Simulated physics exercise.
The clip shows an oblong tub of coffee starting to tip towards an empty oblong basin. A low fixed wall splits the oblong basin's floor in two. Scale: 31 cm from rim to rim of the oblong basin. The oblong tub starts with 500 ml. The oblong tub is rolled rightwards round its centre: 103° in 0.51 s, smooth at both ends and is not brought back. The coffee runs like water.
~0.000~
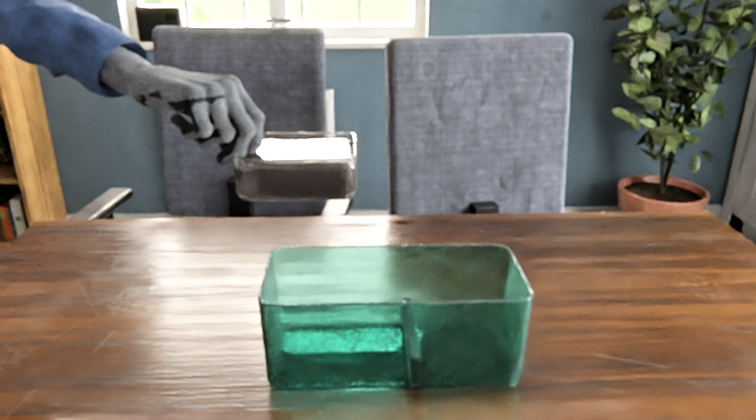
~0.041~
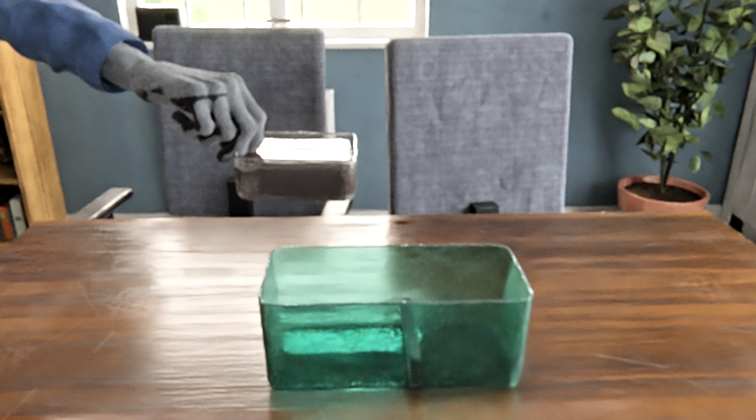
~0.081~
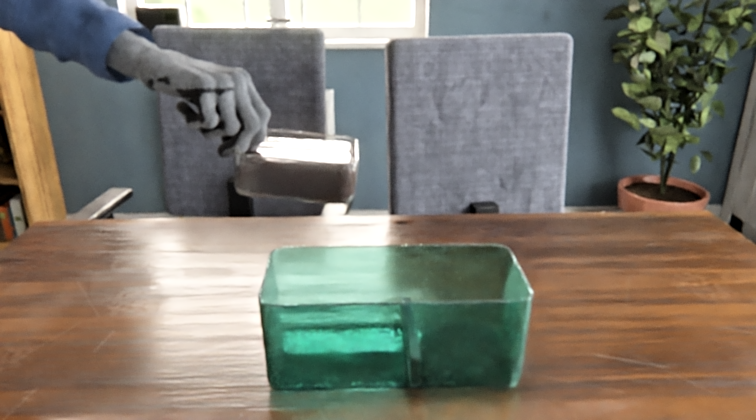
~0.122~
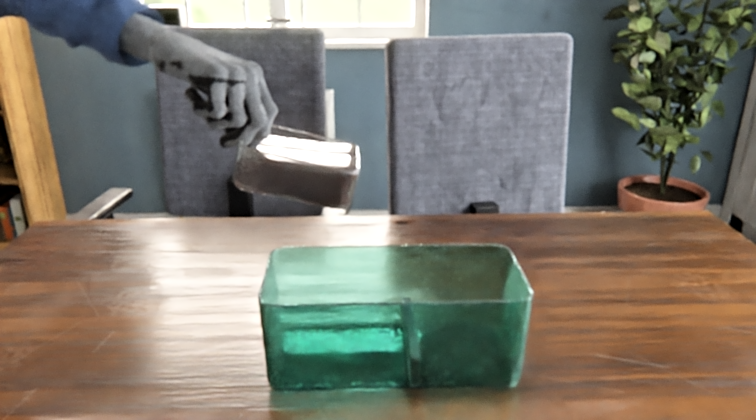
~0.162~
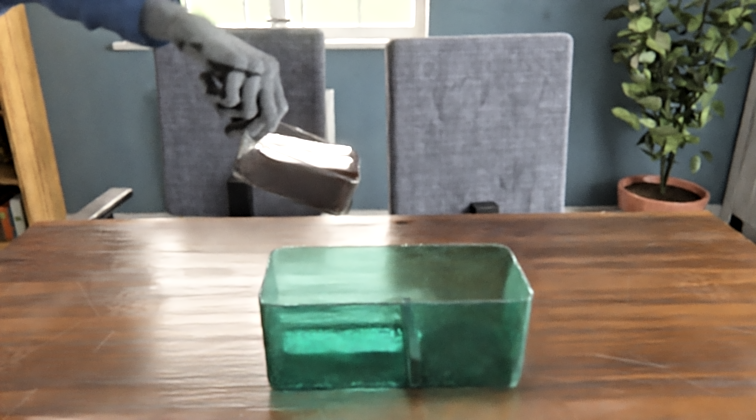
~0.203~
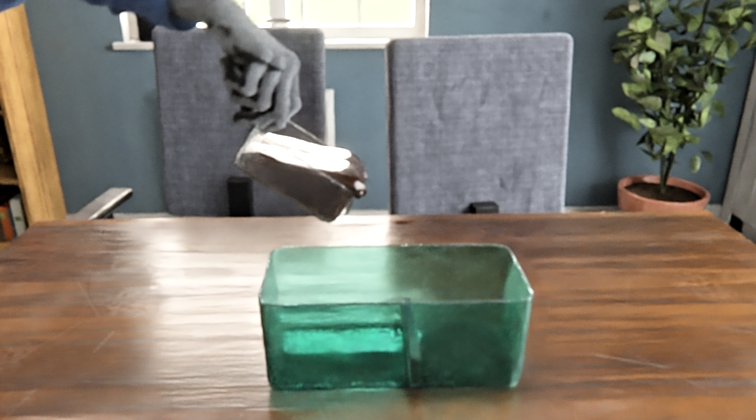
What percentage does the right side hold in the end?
Roughly 30 per cent is past the wall.
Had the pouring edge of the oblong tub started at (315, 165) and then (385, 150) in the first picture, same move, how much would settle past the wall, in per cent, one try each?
First 5, then 70 per cent.
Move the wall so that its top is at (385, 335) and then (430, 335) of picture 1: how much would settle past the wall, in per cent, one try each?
In turn about 70 and 15 per cent.
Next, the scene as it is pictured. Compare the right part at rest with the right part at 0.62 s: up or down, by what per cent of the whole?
The share moves down, by some 1 per cent.
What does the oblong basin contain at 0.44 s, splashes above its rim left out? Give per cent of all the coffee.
About 50 per cent.
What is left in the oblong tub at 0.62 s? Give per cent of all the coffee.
Some 1 per cent.
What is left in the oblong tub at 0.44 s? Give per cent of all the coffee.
Some 8 per cent.
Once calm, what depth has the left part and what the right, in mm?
Some 14 mm on the left and 8 mm on the right.
After 0.44 s the tilt is 99° and 8 per cent is still to pour, 35 is left of the wall and 15 right of it.
After 0.62 s the tilt is 103° and 1 per cent is still to pour, 63 is left of the wall and 31 right of it.
After 0.81 s the tilt is 103° and 0 per cent is still to pour, 66 is left of the wall and 29 right of it.
After 1.01 s the tilt is 103° and 0 per cent is still to pour, 67 is left of the wall and 30 right of it.
In the end 67 per cent lies left of the wall, 30 right of it and 3 outside.
